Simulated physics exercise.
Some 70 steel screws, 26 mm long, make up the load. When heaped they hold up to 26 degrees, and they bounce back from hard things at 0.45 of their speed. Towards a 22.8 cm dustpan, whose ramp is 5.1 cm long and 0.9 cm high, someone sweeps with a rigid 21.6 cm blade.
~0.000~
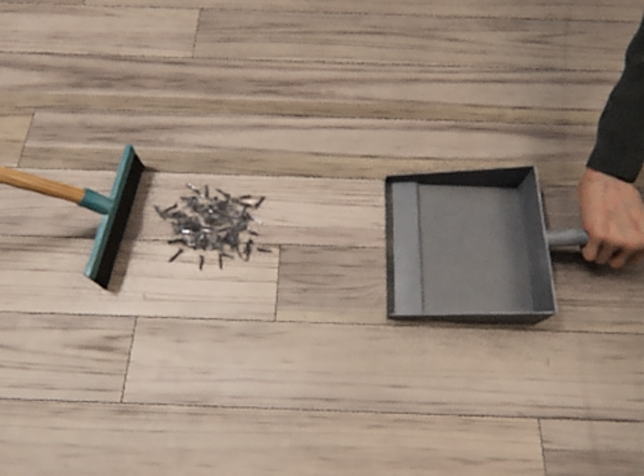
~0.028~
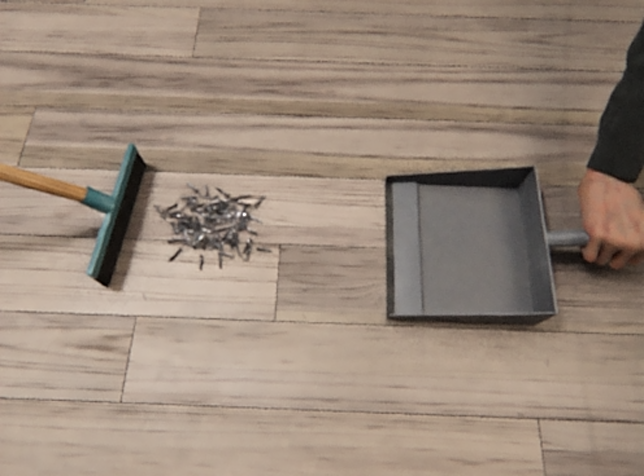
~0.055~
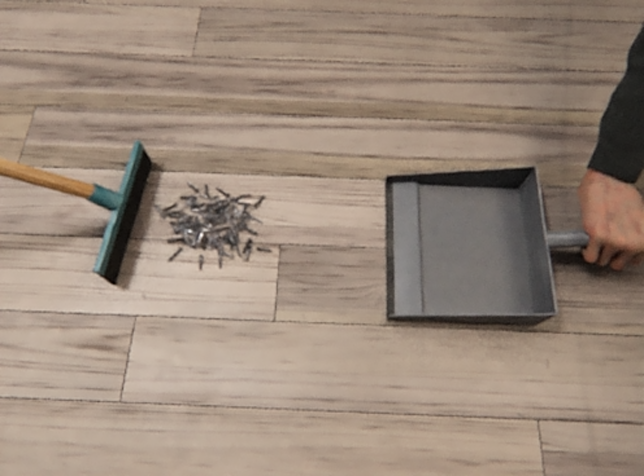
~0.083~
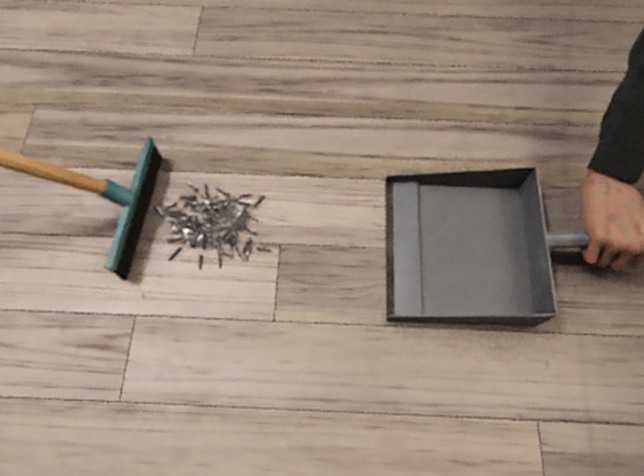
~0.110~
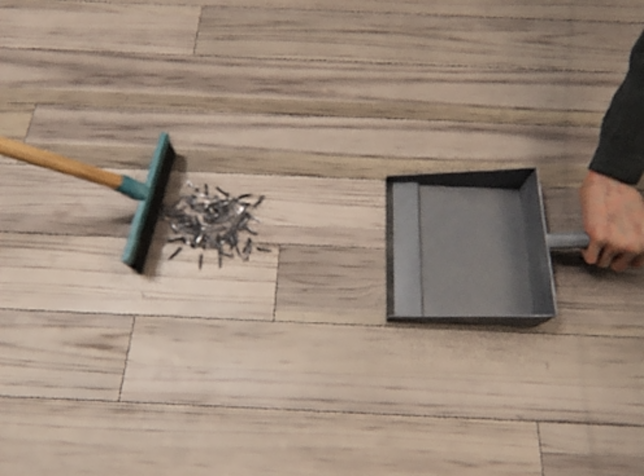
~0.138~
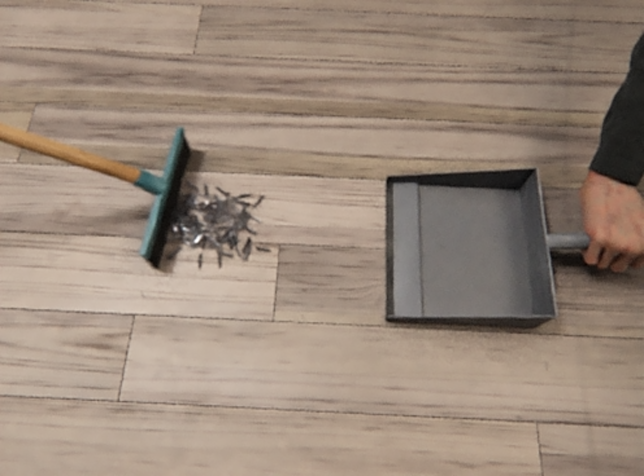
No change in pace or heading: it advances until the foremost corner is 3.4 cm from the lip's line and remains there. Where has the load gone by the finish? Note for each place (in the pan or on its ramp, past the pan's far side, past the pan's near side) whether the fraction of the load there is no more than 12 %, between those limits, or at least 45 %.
Pan: No more than 12 %; far side: Between the limits; near side: No more than 12 %.
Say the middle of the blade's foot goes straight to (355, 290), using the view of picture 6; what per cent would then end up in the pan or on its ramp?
Roughly 45 percent.
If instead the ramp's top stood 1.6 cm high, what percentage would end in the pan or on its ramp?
Estimate with the new ramp: Some 5 in a hundred.
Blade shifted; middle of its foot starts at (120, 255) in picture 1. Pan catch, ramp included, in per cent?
20 per cent, roughly.
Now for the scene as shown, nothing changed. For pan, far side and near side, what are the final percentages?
Pan 5; far side 30; near side 0.
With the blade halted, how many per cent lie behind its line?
Roughly 40 per cent.
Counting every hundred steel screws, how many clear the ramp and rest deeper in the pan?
About 0 per cent.
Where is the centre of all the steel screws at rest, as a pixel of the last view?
My guess is close to (371, 212).
Then, at 0.32 s, middle of the blade 19 cm from the lip; 0 % over the lip, far side 10 %, near side 0 %.
Then, at 0.44 s, middle of the blade 9 cm from the lip; 0 % over the lip, far side 20 %, near side 0 %.
After 0.69 s, middle of the blade 4 cm from the lip; 10 % over the lip, far side 30 %, near side 0 %.
In the end, at 1.9 s, pan 5 %, far side 30 %, near side 0 %, in front of the lip or behind the blade 70 %.
